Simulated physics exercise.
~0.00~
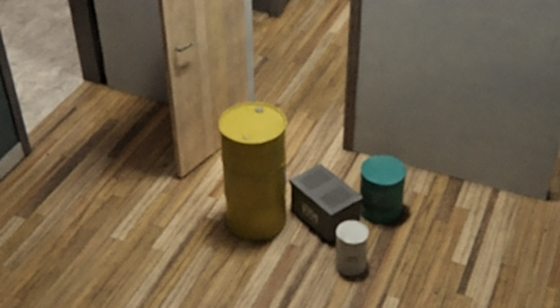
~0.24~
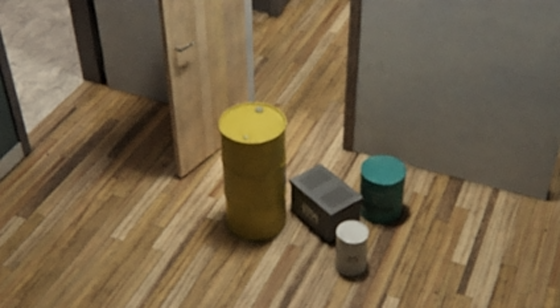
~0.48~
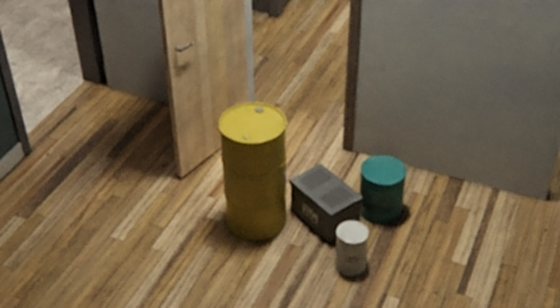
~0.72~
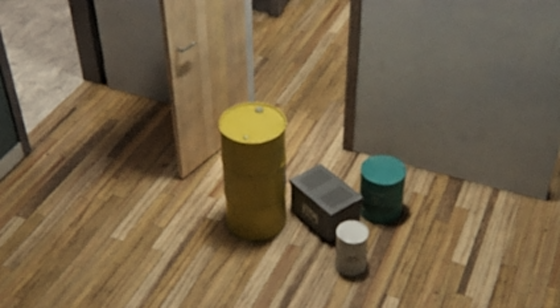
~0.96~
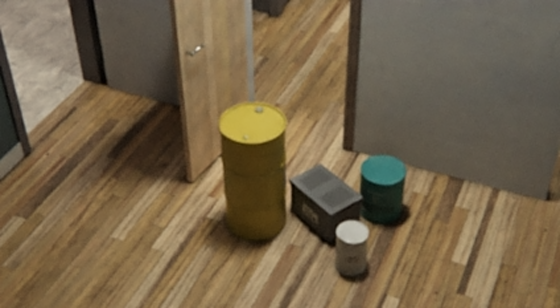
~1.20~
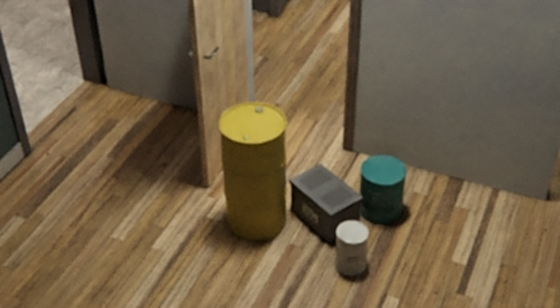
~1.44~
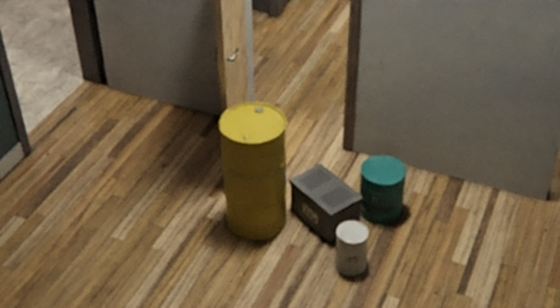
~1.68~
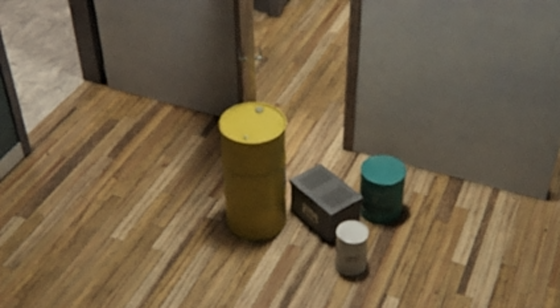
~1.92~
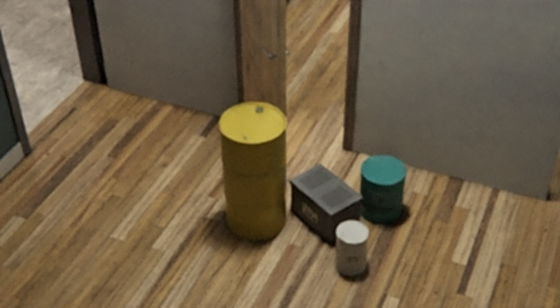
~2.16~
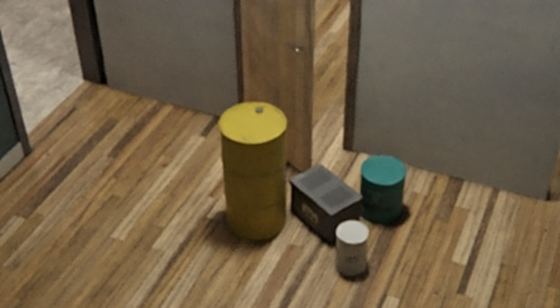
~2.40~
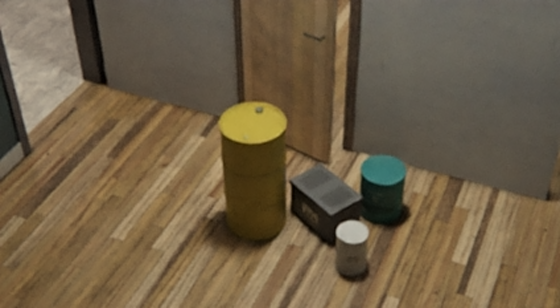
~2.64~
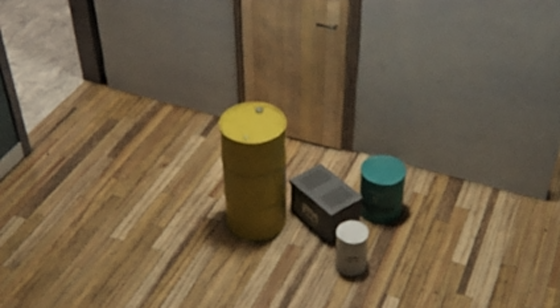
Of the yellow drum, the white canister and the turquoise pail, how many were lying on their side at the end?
None of them were lying on their side, as the drum, the canister and the pail all still stood upright once the door had shut.
